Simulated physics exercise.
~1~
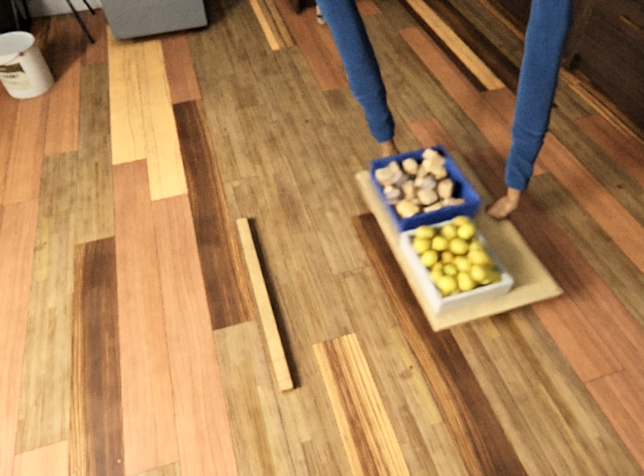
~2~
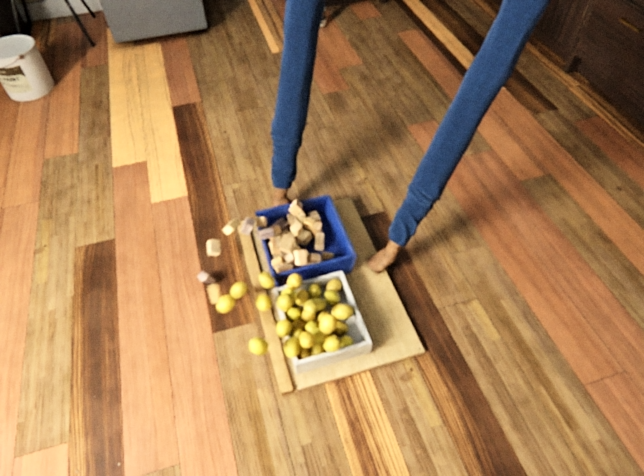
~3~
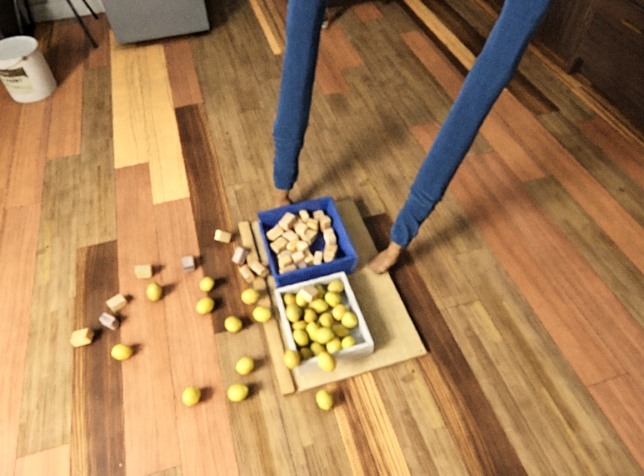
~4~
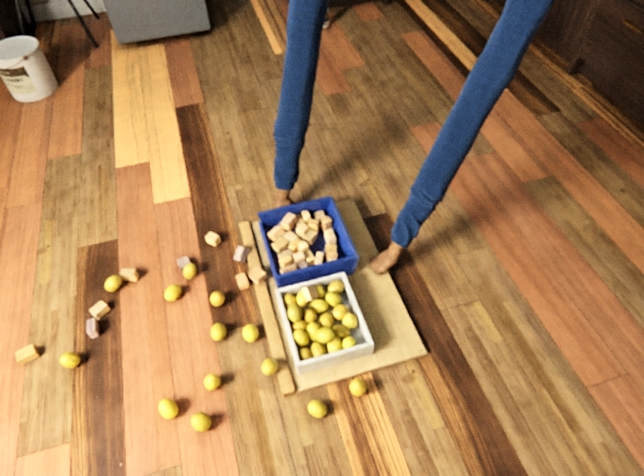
In this clip, two hands bring a board carrying a white crate of lemons and a blue crate of wooden blocks down leftward against a batten on the floor; lemons and blocks spill out to the left and scatter, while both crates stay on the board, still partly filled.
